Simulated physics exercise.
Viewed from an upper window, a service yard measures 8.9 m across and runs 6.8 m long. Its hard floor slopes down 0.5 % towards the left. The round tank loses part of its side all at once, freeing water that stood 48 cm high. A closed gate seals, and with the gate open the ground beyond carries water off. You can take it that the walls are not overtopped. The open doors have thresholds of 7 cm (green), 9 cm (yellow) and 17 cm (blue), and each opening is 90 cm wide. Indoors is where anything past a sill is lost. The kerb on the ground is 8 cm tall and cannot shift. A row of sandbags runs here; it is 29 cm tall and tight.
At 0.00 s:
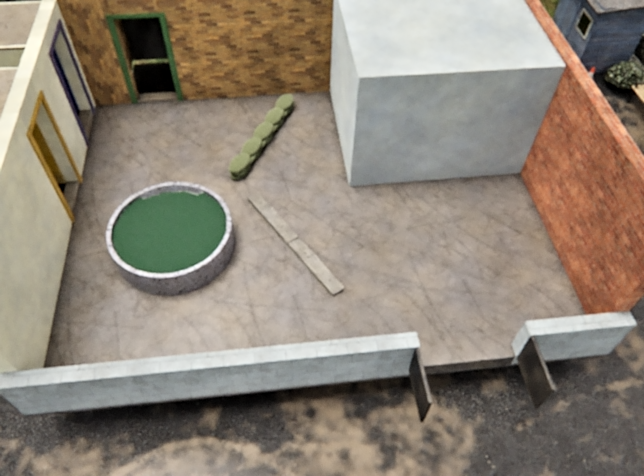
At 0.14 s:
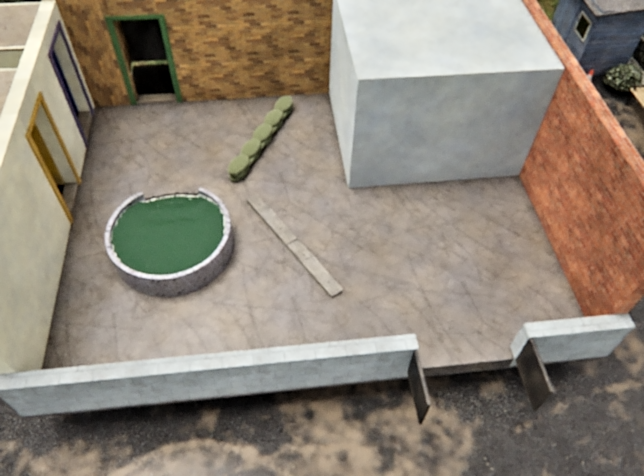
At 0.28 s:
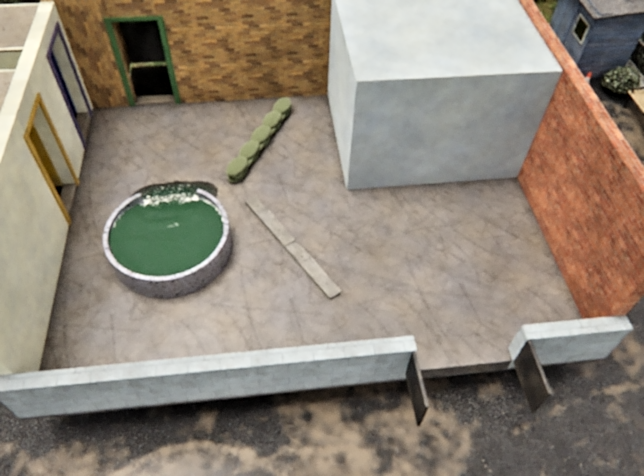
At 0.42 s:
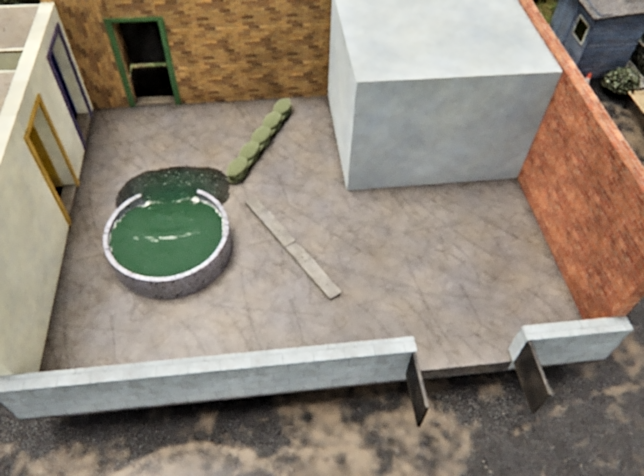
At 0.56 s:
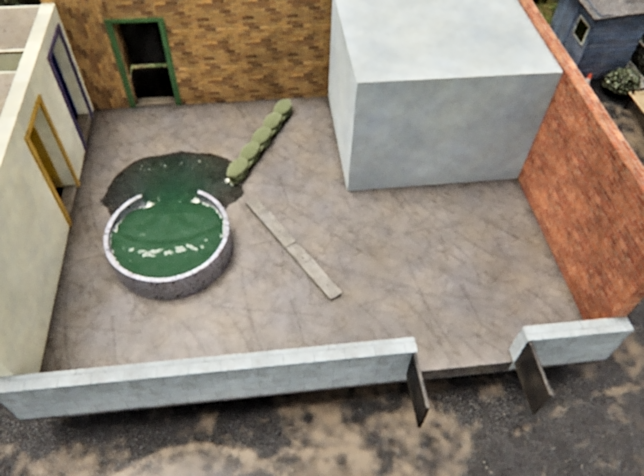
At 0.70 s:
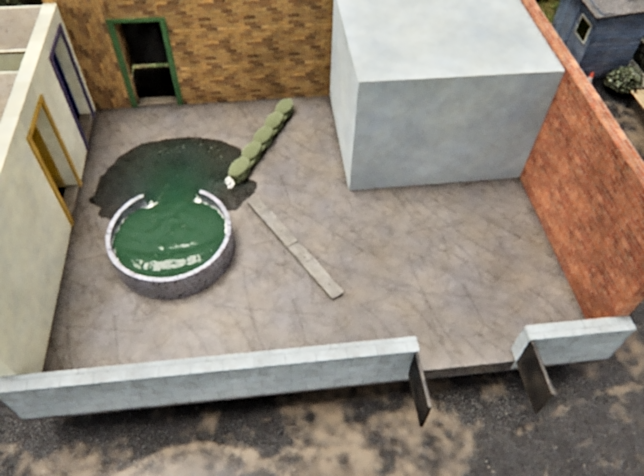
A round, stone-rimmed tank of green water stands on the left of a walled yard seen from high above. A row of green sandbags lies behind it, a pale flat strip runs beside it, a large grey block fills the back right near a red brick wall, and two gates stand open in front. The tank's far rim gives way and water spreads backward in a widening dark pool, reaching the sandbags.
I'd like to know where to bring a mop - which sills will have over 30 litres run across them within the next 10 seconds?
Green door: Mop needed. Yellow door: No mop needed. Blue door: No mop needed.
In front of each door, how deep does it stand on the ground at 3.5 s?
Green 15 cm, yellow 2 cm, blue 15 cm.
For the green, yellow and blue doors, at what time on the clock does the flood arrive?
Green: 1.2 s, yellow: 1.3 s, blue: 1.5 s.
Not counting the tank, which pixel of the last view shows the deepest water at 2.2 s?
Location: Approx. (104, 112).
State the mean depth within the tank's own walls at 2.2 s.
Some 25 cm on average.
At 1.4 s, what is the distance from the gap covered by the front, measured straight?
That's near 3.4 m in a straight line.
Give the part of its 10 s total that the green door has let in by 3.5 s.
By then it's near 60% of the total.
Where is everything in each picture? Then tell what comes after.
Still water, 48 cm deep, in the round tank at (170, 229), in the first picture.
The front is at (145, 206), 0.6 m from the gap at (175, 201); 0.3 m2 of floor is under water; 48 cm left at the back of the round tank, in the second picture.
The front is at (212, 189), 0.8 m from the gap at (174, 203); 0.8 m2 of floor is under water; 48 cm left at the back of the round tank, in the third picture.
The front is at (218, 174), 1.2 m from the gap at (174, 205); 1.8 m2 of floor is under water; 48 cm left at the back of the round tank, in the fourth picture.
Water pours out at (174, 205) and has run 1.6 m, to (139, 164); deepest outside 23 cm, 48 cm at the round tank's back, in the fifth picture.
The front is at (146, 147), 2.0 m from the gap at (176, 204); 4.1 m2 of floor is under water; 44 cm left at the back of the round tank, in the sixth picture.
After 1.4 s water covers 20 % of the floor and is deepest (20 cm) near (171, 202); green door 3 cm at the sill, 0 L in, yellow door 1 cm at the sill, 0 L in, blue door not reached.
After 2.2 s water covers 25 % of the floor and is deepest (30 cm) near (104, 112); green door 13 cm at the sill, 27 L in, yellow door 2 cm at the sill, 0 L in, blue door 11 cm at the sill, 0 L in.
After 3.5 s water covers 25 % of the floor and is deepest (18 cm) near (326, 99); green door 15 cm at the sill, 81 L in, yellow door 2 cm at the sill, 0 L in, blue door 15 cm at the sill, 1 L in.
After 6.0 s water covers 40 % of the floor and is deepest (12 cm) near (266, 128); green door 10 cm at the sill, 118 L in, yellow door 5 cm at the sill, 0 L in, blue door 10 cm at the sill, 1 L in.
After 10.0 s water covers 50 % of the floor and is deepest (10 cm) near (88, 151); green door 8 cm at the sill, 129 L in, yellow door 7 cm at the sill, 0 L in, blue door 10 cm at the sill, 1 L in.
